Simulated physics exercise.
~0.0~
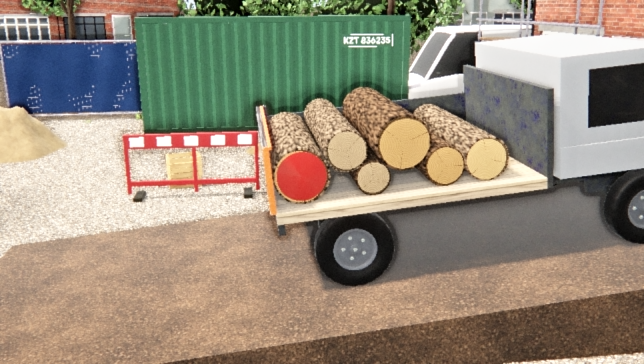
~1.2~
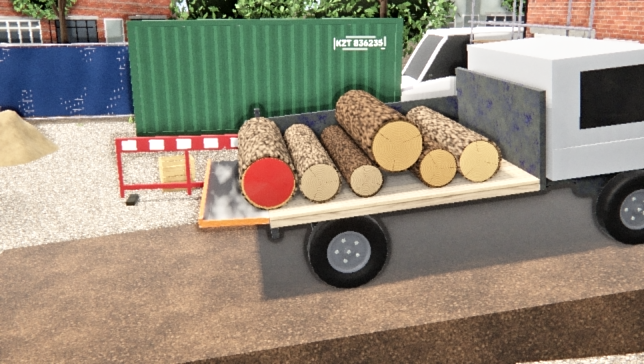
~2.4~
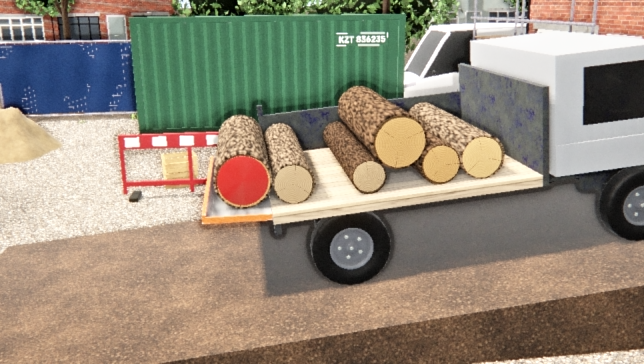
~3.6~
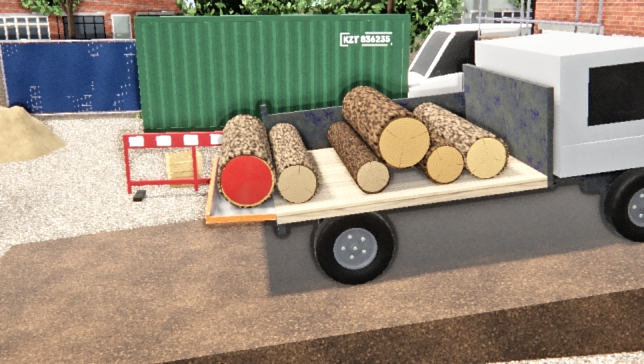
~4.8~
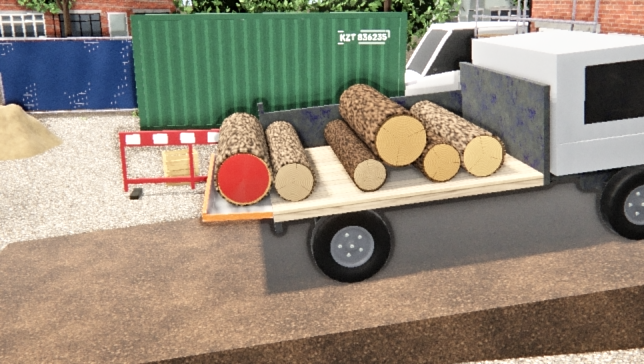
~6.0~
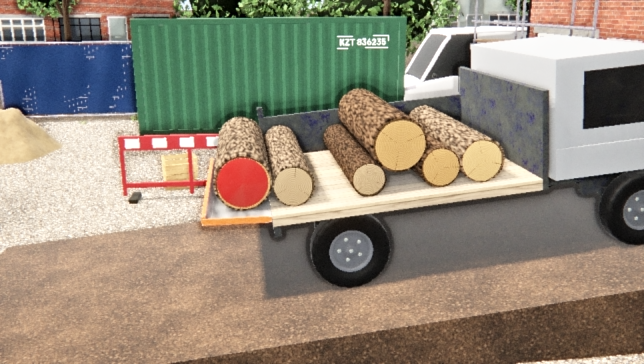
At first, six cut logs lie side by side on the bed of a pick-up standing on a gentle slope, the red-ended one resting at the left against the upright tailgate. The tailgate swings down to the left until it lies nearly flat, and the red log rolls out onto it. The nearest pale log follows, while the others settle on the bed with a gap opening between the two groups. The red log then stops near the tailgate's outer edge. It stays there without dropping off, and every log remains on the truck as the view sways slightly.
